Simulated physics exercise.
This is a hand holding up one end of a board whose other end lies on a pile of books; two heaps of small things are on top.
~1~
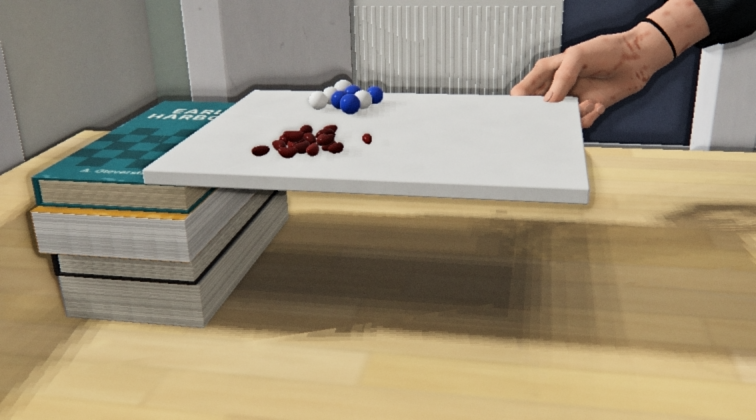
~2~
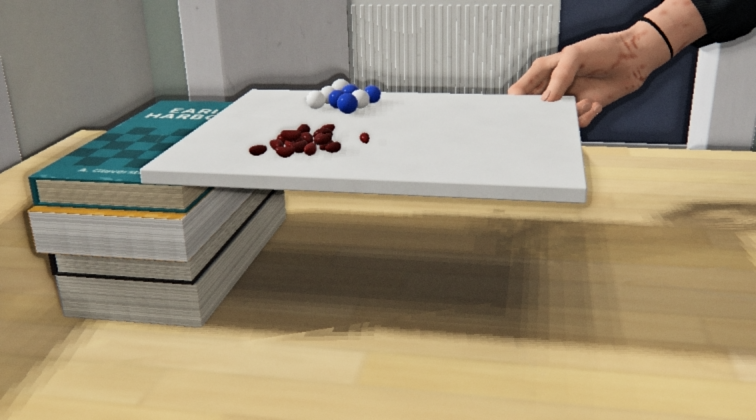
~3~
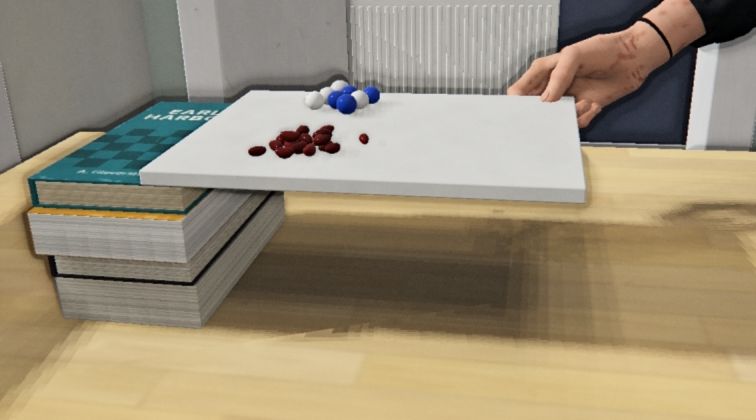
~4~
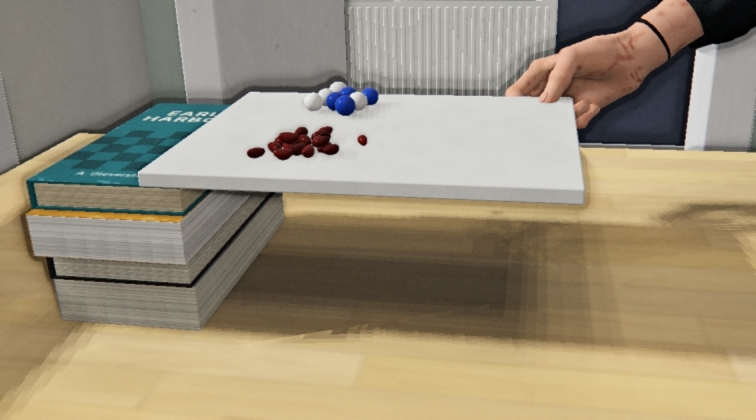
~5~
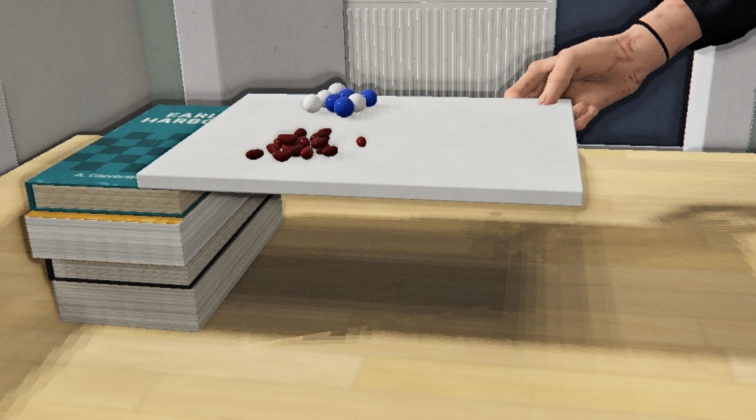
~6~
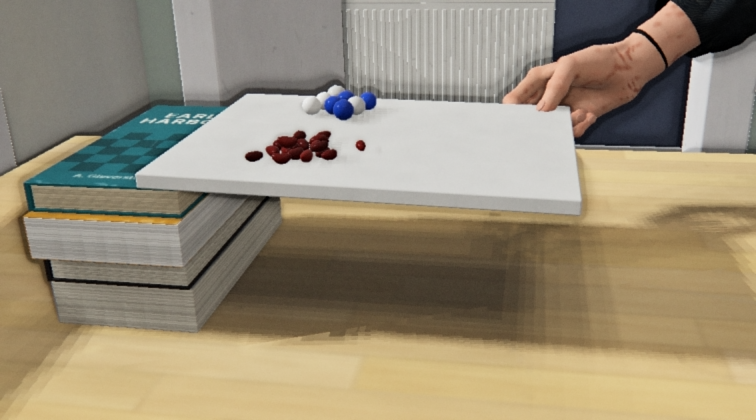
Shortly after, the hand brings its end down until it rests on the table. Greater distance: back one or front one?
The back one.
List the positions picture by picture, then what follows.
Held end of the board at (574, 191), level; book pile at (175, 149), nearly half as high as the board is long; near portion at (303, 148), a few kidney beans; far portion at (341, 100), a few glass marbles, in the first frame.
Held end of the board at (571, 190), level; far portion at (338, 99), in the second frame.
Held end of the board at (571, 191), level; near portion at (299, 148), in the third frame.
Held end of the board at (569, 192), level; far portion at (336, 102), in the fourth frame.
Held end of the board at (568, 194), level; near portion at (297, 152), in the fifth frame.
Held end of the board at (566, 202), down by 1°; book pile at (167, 153); near portion at (296, 154), not moving; far portion at (334, 105), not moving, in the sixth frame.
Then, 0.52 s past the last view, board sloping at 16°; near portion all still on the board; far portion all still on the board.
Then, 0.97 s past the last view, board resting at 26°; near portion all still on the board; far portion mostly up to a board's length out.
Then, 1.36 s past the last view, board resting at 26°; near portion mostly at the foot of the board; far portion mostly one to two board lengths out.
Finally, board resting at 26°; near portion mostly less than half a board's length out; far portion mostly more than two board lengths out, most gone off the table; the far portion has gone farther.
